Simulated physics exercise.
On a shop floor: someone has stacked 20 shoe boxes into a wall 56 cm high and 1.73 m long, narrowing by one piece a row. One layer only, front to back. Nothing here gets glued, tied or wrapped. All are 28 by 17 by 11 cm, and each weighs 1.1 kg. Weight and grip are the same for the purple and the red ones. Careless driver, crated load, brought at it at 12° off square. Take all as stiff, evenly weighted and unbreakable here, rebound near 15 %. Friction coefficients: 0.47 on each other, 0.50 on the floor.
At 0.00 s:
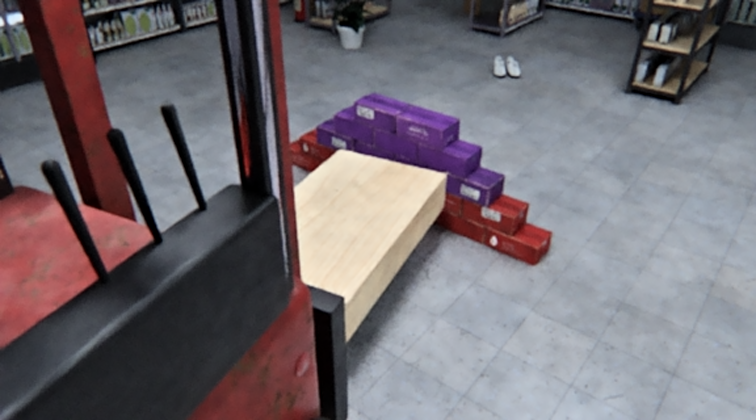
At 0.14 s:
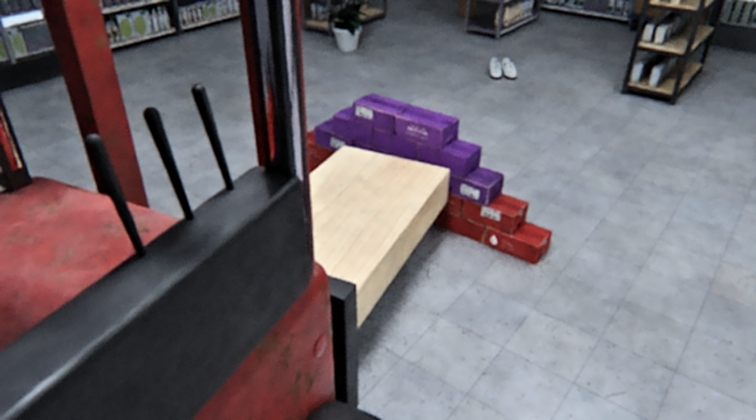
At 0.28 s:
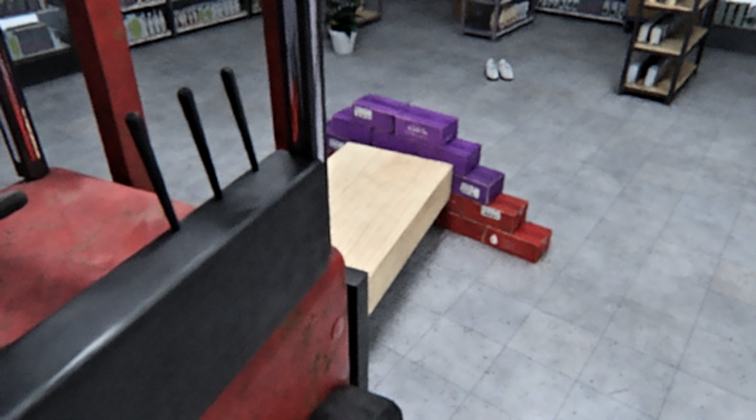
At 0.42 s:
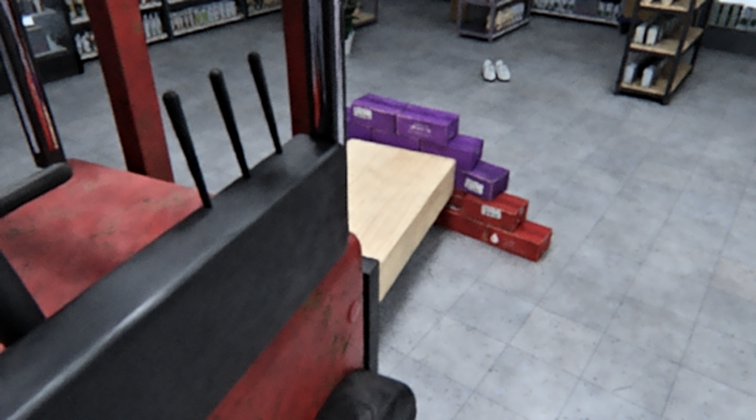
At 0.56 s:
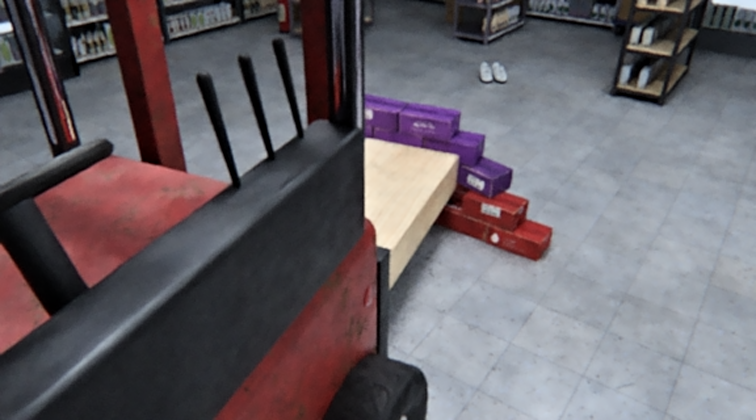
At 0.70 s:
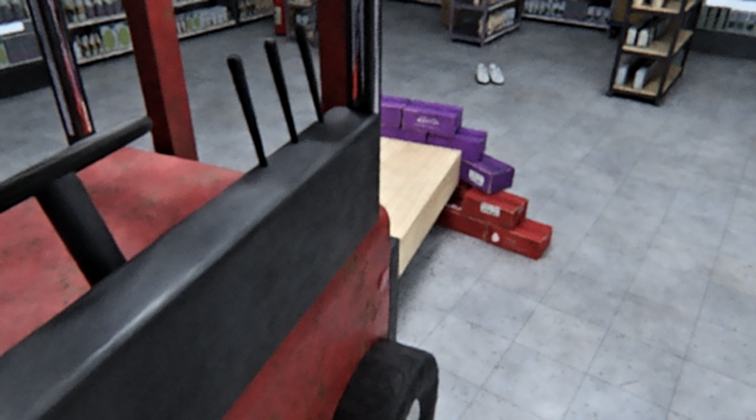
Red forklift moving forward with a pale wooden block, pushing into a stepped stack of purple and red boxes and shifting them.
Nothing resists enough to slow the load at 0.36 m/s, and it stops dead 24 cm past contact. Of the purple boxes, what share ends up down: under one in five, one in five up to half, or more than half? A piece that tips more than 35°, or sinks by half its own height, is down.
More than half.
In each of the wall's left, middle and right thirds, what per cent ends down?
The left third ends at 40 per cent, the middle at 90 per cent and the right at 40 per cent.
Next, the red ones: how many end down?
Down at the finish, red: 4.
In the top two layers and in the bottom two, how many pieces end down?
From above 5, from below 4.
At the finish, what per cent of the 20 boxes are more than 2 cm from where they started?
The shifted ones make up 65 per cent.
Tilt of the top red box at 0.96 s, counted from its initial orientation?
Near 0 degrees from how it began.
By 0.80 s, none of the 9 purple boxes down (0 of 20 in all colours); top purple box tilted 9°; top red box moved 11 mm.
By 0.96 s, 3 of the 9 purple boxes down (4 of 20 in all colours); top purple box tilted 28°, 6 cm lower; top red box moved 11 mm.
By 1.12 s, 9 of the 9 purple boxes down (13 of 20 in all colours); top purple box tilted 59°, 26 cm lower; top red box moved 11 mm.
By 1.34 s, 9 of the 9 purple boxes down (13 of 20 in all colours); top purple box on its side; top red box moved 11 mm.
When it is over (2.2 s), 9 of the 9 purple boxes down (13 of 20 in all colours); top purple box on its side; top red box moved 11 mm. That is 100 per cent. In pixels of the last frame, middles, top purple box near (481, 141), top red box near (319, 150).
